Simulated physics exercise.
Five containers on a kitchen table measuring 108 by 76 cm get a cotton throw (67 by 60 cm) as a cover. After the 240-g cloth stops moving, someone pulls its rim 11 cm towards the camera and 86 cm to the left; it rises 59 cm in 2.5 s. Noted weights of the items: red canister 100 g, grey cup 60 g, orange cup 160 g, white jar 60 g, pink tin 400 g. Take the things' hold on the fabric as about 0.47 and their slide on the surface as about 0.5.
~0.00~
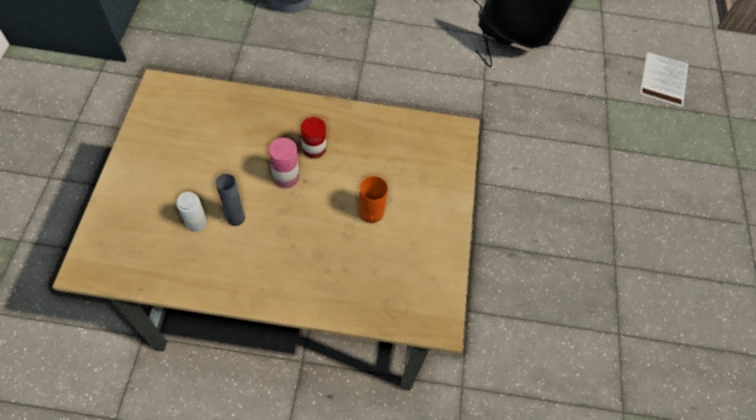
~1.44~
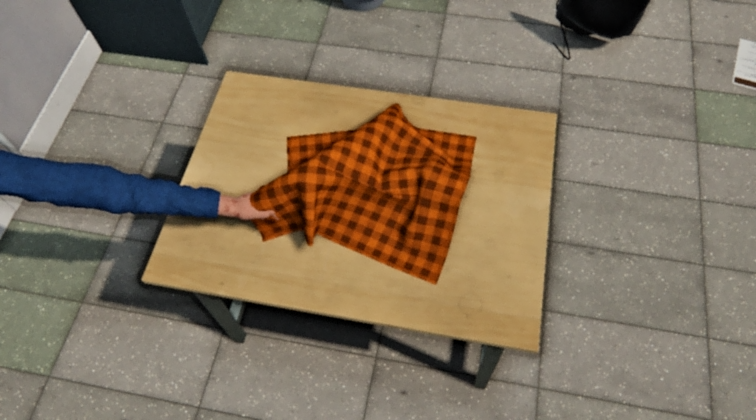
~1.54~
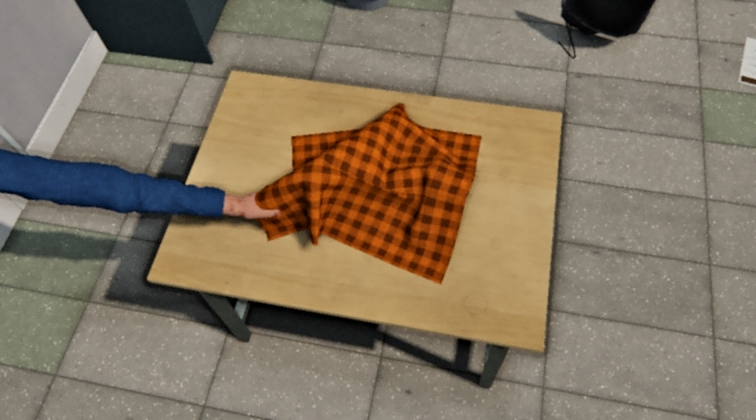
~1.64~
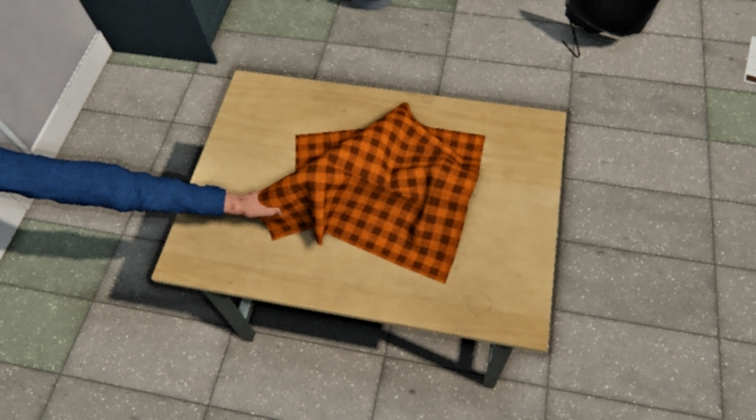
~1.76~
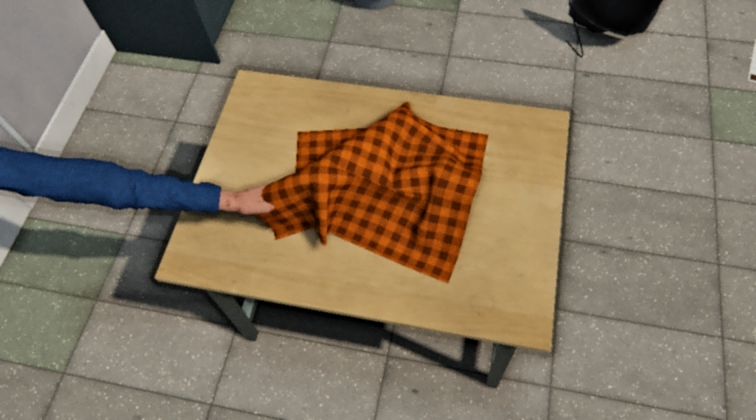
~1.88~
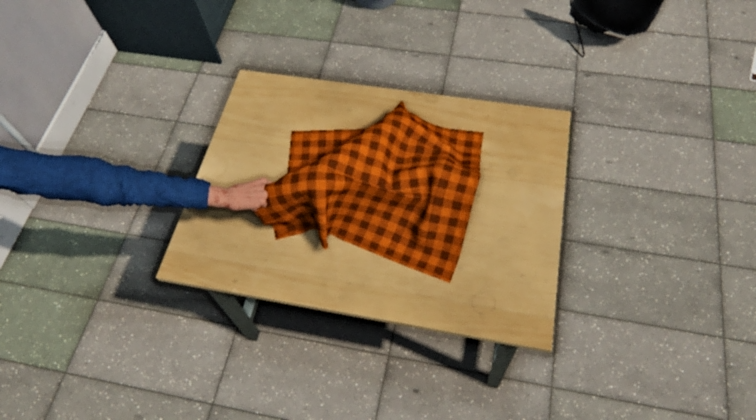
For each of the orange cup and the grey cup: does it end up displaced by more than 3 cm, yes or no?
Orange cup - no, grey cup - yes.
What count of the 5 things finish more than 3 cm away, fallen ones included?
Tally: 3.
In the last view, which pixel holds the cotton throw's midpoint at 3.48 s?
About (15, 174).
By 2.4 s, middle of the cotton throw at (302, 165); grey cup 9 cm off its start, red canister on its side, 12 cm off its start, white jar 6 cm off its start.
By 2.9 s, middle of the cotton throw at (175, 149); grey cup on its side, 15 cm off its start, white jar on its side, 12 cm off its start, red canister on its side, 12 cm off its start.
By 3.5 s, middle of the cotton throw at (15, 174); grey cup on its side, 32 cm off its start at (214, 236), white jar on its side, 29 cm off its start at (183, 239), red canister on its side, 12 cm off its start at (362, 146).
By 4.0 s, middle of the cotton throw at a place out of view; grey cup over the edge, white jar over the edge, red canister on its side, 12 cm off its start.
By 4.8 s, middle of the cotton throw at a place out of view; grey cup over the edge, orange cup 0 cm off its start at (460, 183), white jar over the edge, red canister on its side, 12 cm off its start at (362, 146).
